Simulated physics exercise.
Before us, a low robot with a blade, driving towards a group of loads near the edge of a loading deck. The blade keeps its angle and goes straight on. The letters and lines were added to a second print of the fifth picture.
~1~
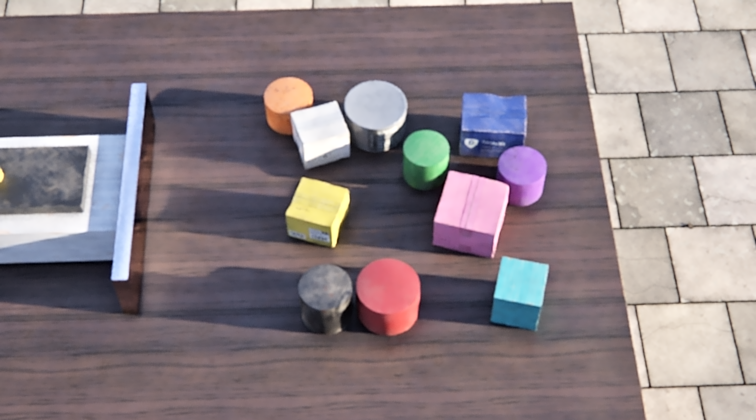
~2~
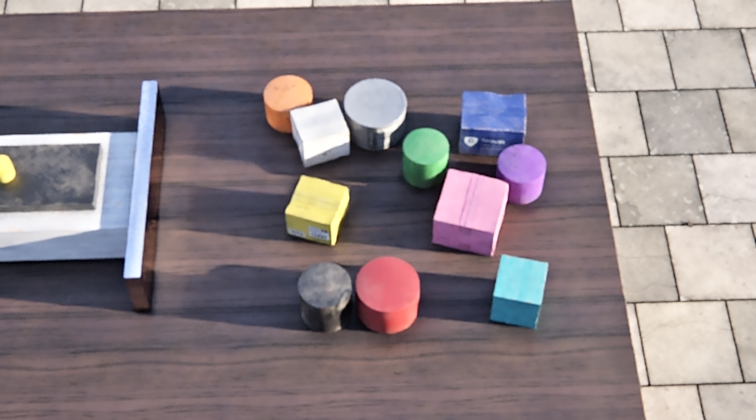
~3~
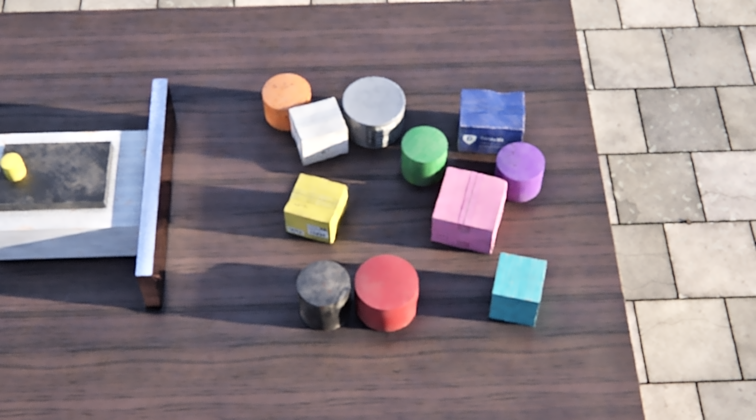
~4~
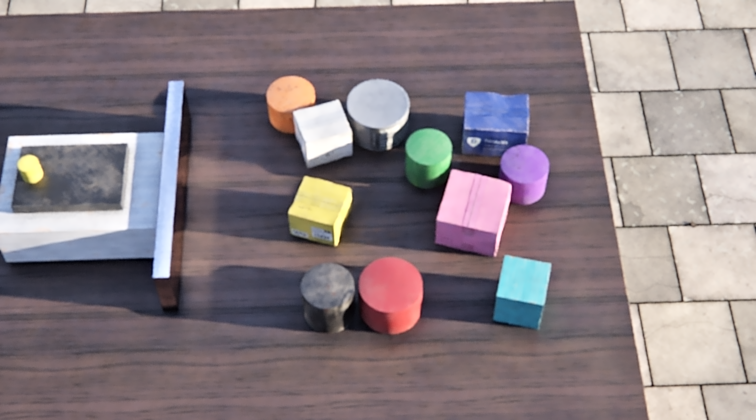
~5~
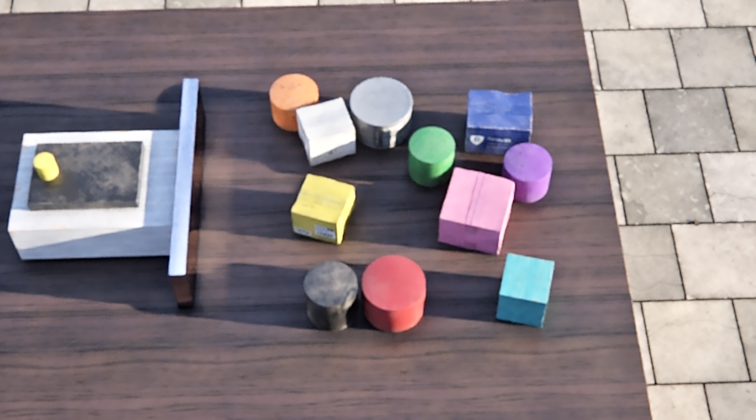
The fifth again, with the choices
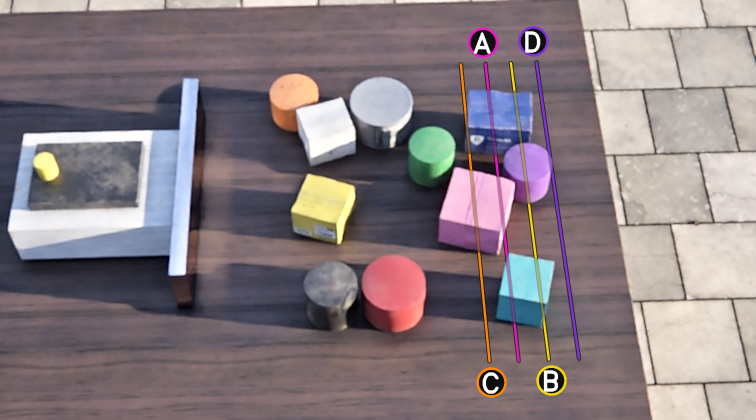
A low machine with a wide blade moves slowly right toward colourful blocks and cylinders.
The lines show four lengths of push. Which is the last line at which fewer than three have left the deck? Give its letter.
No farther than B.
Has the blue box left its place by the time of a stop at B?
Yes.
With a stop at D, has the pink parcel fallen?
Yes.
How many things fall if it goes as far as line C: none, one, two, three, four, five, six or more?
The count is none.
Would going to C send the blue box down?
No.
On the marked copy, A at (501, 199); B at (528, 199); C at (474, 200); D at (556, 198).
Taking B. A third of the way, robot (219, 170); orange canister (337, 95); black canister (343, 298).
Two thirds of the way, robot (343, 167); blue box (518, 120); pink parcel (521, 215).
When it is over, robot (440, 164); blue box over the edge; pink parcel (615, 210); one fallen.
As for the rest, A is within the limit but short; C is within the limit but short; D drops three.
